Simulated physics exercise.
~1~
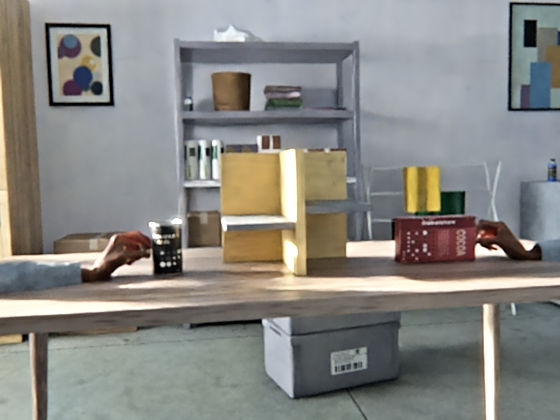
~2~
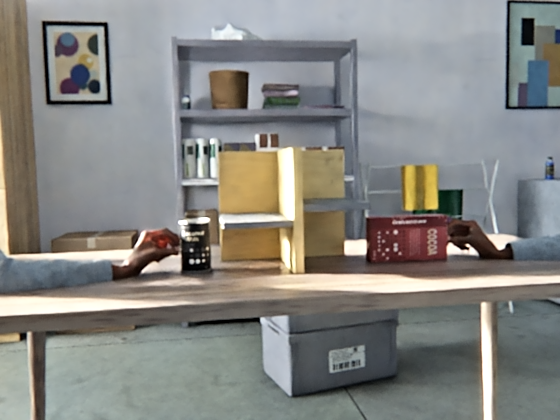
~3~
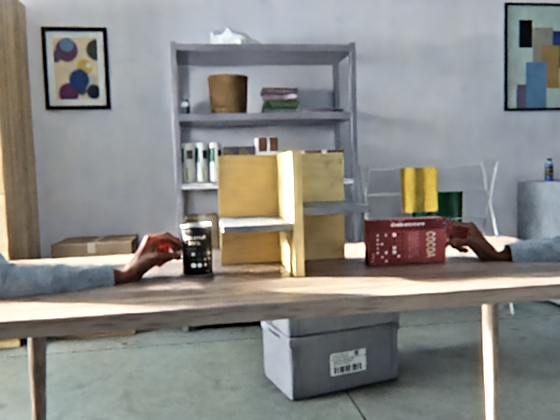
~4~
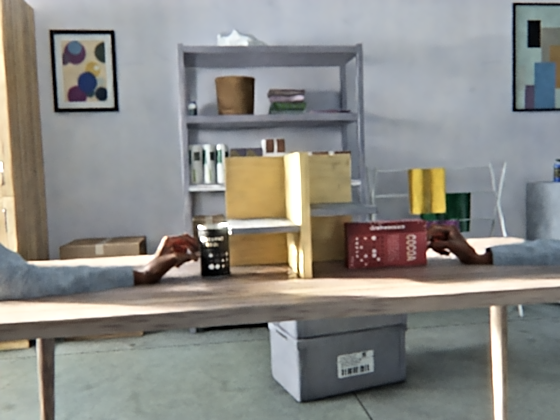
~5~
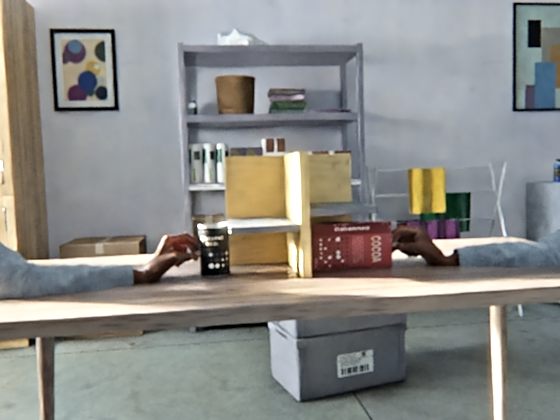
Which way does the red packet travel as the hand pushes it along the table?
The red packet moves to the left, towards the middle of the small rack.
Black tin and red packet being pushed inward by hands, the tin stopping at the rack's shelf, the packet sliding under.
